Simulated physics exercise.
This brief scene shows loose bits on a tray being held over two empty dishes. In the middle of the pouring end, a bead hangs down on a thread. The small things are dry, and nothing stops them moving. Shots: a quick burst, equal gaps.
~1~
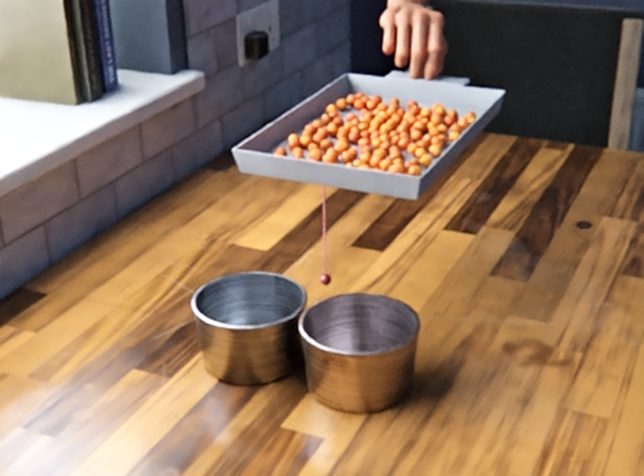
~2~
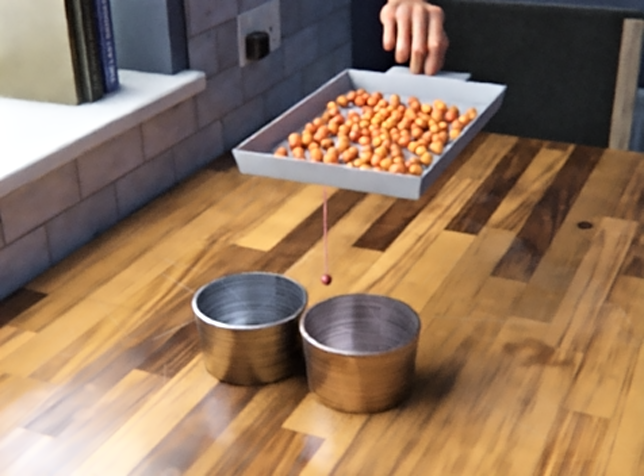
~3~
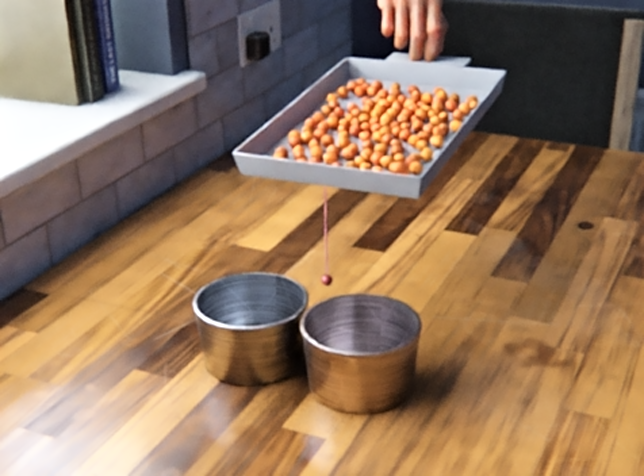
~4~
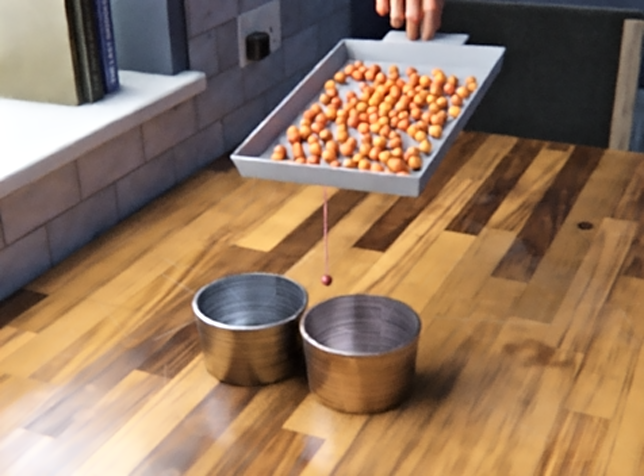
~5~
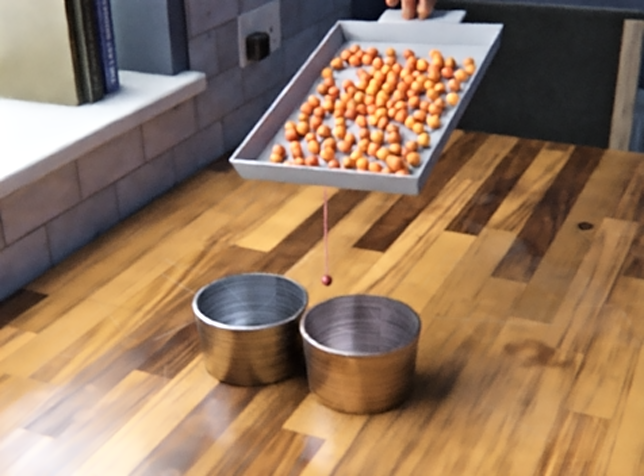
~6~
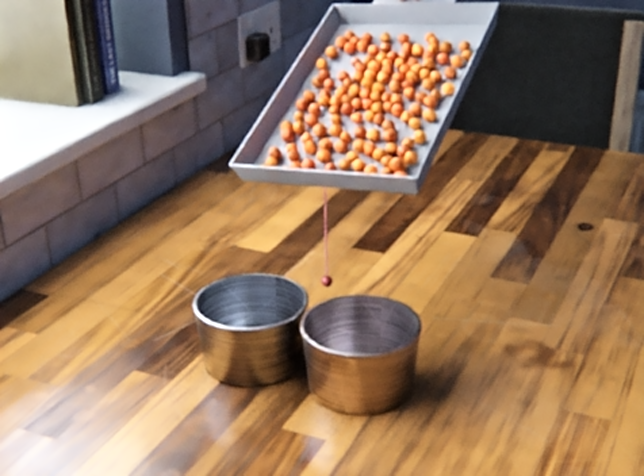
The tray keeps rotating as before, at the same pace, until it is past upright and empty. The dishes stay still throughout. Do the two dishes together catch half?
Most reaches the dishes.
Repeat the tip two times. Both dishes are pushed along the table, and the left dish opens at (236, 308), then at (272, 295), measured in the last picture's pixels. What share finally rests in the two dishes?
Roughly 90 per cent, then roughly 50 per cent.
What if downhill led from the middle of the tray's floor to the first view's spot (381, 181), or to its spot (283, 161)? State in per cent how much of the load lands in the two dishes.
Shares, approx.: 70 %, then 80 %.
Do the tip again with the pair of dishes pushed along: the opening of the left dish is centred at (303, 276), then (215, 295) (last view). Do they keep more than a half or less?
Result, first place: Not as much as half; second place: Exceeding half.
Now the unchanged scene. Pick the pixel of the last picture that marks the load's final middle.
Around (252, 358).
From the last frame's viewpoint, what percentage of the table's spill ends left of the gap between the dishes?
80 %, roughly.
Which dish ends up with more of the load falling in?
The fuller one is the left side.
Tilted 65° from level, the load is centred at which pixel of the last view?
Roughly (310, 128).
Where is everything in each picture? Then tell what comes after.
In the first picture, corners of the pouring end at (239, 149) and (417, 175), level; middle of the load at (384, 135), coated peanuts; left dish at (224, 349); right dish at (336, 376); bead on its thread at (326, 280).
In the second picture, corners of the pouring end at (240, 149) and (418, 175), level; middle of the load at (385, 133).
In the third picture, corners of the pouring end at (239, 152) and (417, 175), tipped barely, lowest at the left corner; middle of the load at (385, 126).
In the fourth picture, corners of the pouring end at (238, 155) and (416, 174), tipped a little, lowest at the left corner; middle of the load at (376, 120).
In the fifth picture, corners of the pouring end at (237, 158) and (414, 174), tipped clearly, lowest at the left corner; middle of the load at (374, 111).
In the sixth picture, corners of the pouring end at (236, 162) and (412, 174), tipped clearly, lowest at the left corner; middle of the load at (369, 104), about a quarter on the move; left dish at (225, 351); right dish at (338, 378).
Soon, tray tipped steeply; nearly all on the tray; a stray few in the air.
A while on, tray tipped past a quarter turn; most on the tray; a stray few in the right dish; a small part in the left dish; a stray few outside both; a small part in the air.
Towards the end, tray tipped past a quarter turn; a small part in the right dish; about half in the left dish; about a third outside both.
Finally, tray tipped past a quarter turn; a small part in the right dish; about half in the left dish; about a third outside both.
